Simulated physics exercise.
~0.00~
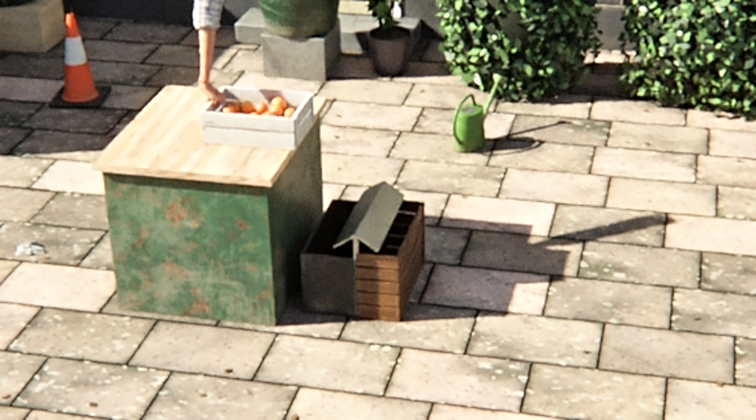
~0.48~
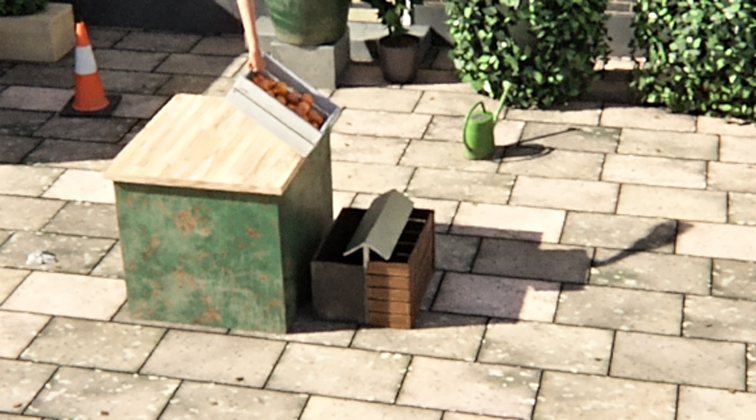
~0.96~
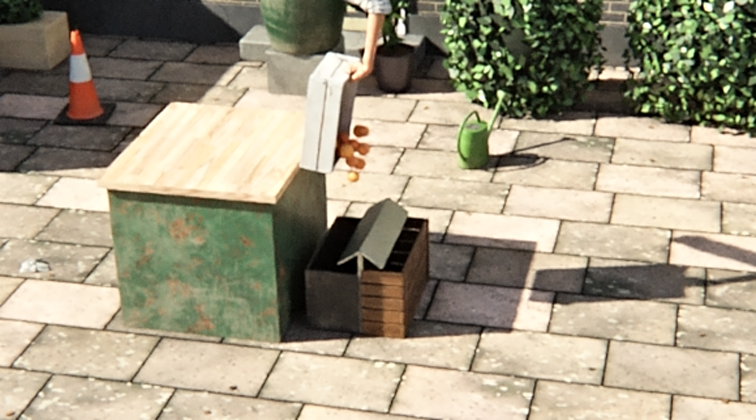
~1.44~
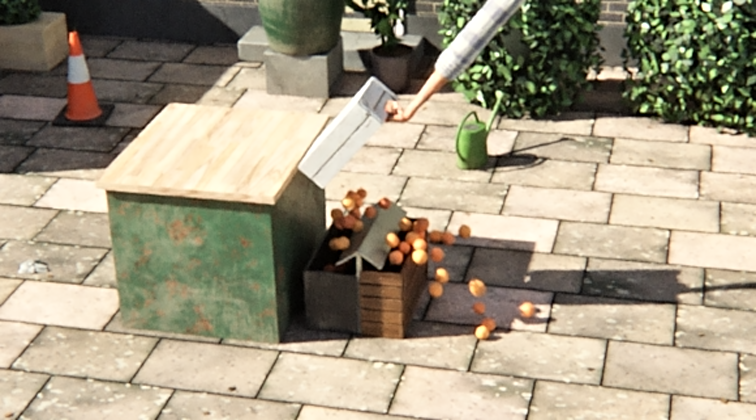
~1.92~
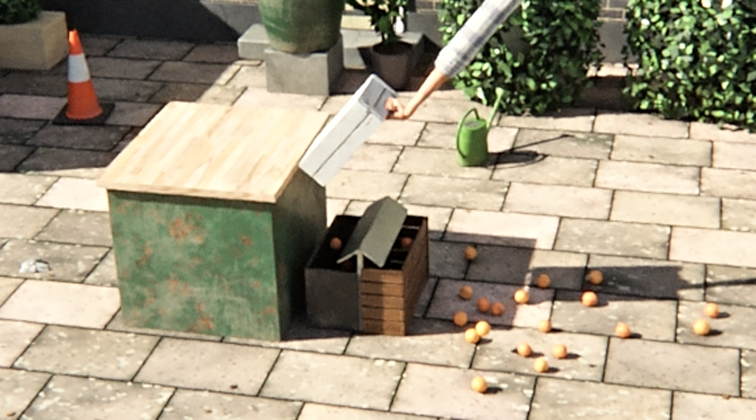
A white crate of oranges is lifted by a hand from the bench and tipped over to the right above two open bins divided by a ridge; the oranges tumble out, some landing in the bins while many scatter across the paving beyond them.
